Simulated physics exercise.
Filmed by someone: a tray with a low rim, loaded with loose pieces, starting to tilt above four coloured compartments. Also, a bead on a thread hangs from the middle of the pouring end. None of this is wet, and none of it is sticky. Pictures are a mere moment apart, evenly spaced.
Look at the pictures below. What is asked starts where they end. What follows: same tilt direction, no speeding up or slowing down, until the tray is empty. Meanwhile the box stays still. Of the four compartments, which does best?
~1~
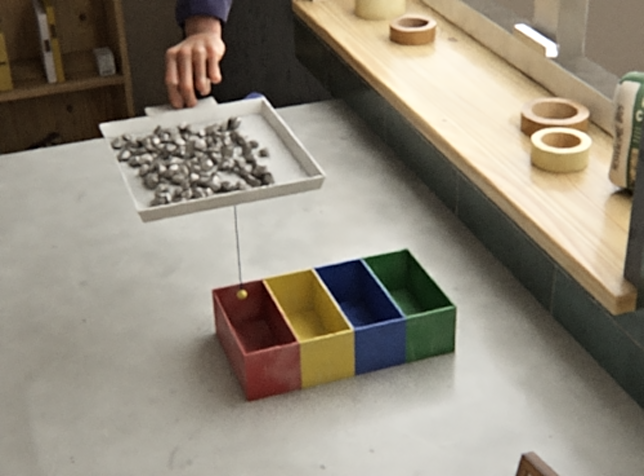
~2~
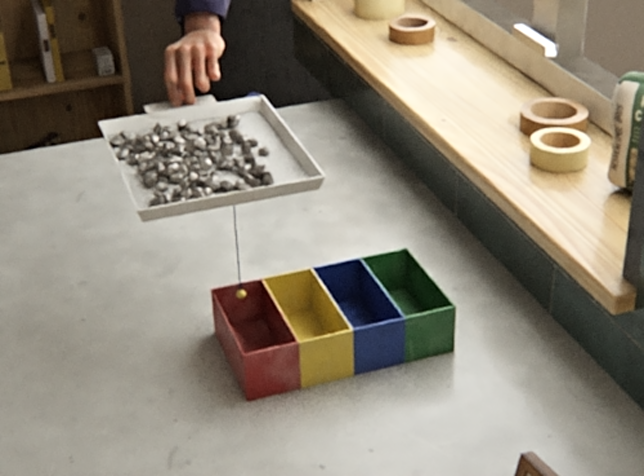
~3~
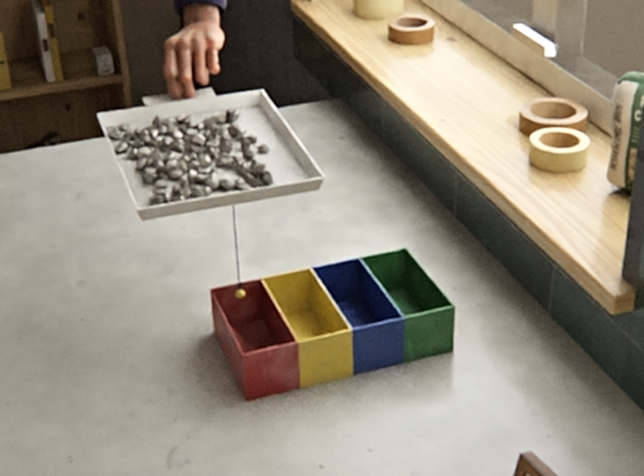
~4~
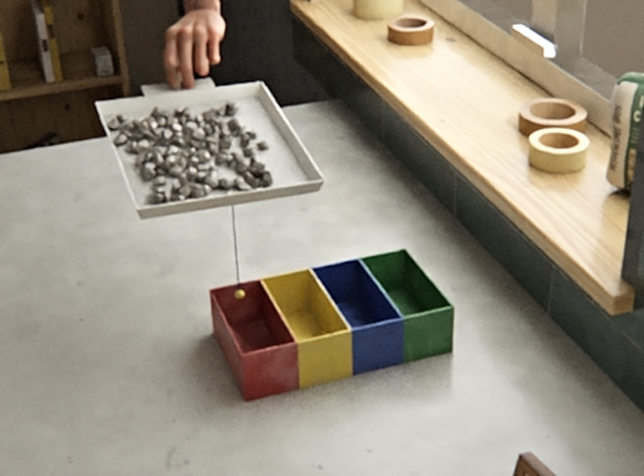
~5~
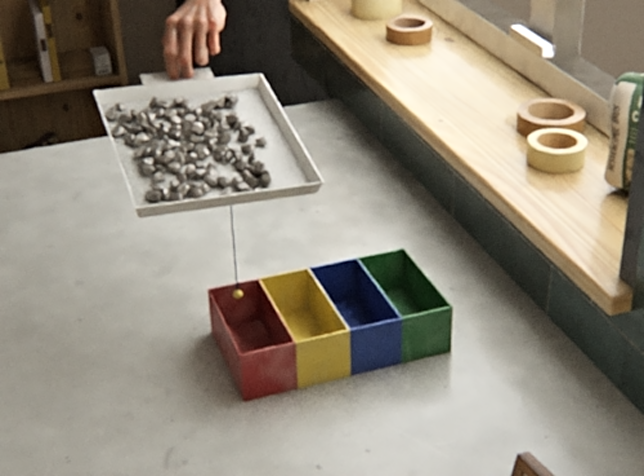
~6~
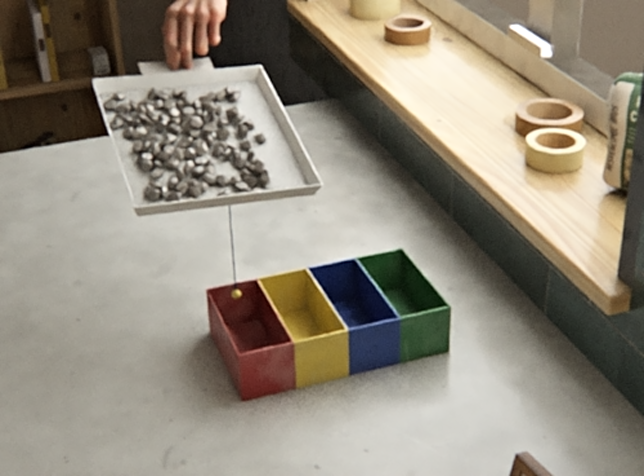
The yellow one does best.
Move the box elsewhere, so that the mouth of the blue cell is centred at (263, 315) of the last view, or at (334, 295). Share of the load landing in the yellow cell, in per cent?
10 and 40 in a hundred.
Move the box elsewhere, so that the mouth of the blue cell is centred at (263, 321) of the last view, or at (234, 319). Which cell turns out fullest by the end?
Run one gives the green one; run two gives the green one.
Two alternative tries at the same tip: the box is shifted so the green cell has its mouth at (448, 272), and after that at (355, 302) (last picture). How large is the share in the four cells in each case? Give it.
In turn about 80 and about 100 percent.
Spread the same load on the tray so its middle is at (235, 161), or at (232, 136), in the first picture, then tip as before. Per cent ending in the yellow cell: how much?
About 50 % and 60 %.
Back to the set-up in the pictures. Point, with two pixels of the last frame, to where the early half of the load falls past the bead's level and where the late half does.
At (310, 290) for the first part, then at (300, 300) for the others.
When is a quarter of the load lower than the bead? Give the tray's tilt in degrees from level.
I'd put it at about 85 degrees.
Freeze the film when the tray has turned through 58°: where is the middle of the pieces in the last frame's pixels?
Centre estimate: (251, 171).
Shortly afterwards, tray tipped steeply; all but a few on the tray; only a few falling or outside the box.
Next, tray tipped right over; near a quarter on the tray; near a third in the yellow cell; a little in the blue cell; a little in the red cell; near a quarter falling or outside the box.
Some moments later, tray tipped past a quarter turn; near half in the yellow cell; near a quarter in the blue cell; near a quarter in the red cell; a little falling or outside the box.
In the end, tray tipped past a quarter turn; near half in the yellow cell; near a quarter in the blue cell; near a quarter in the red cell; none at all in the green cell; a little outside the box.
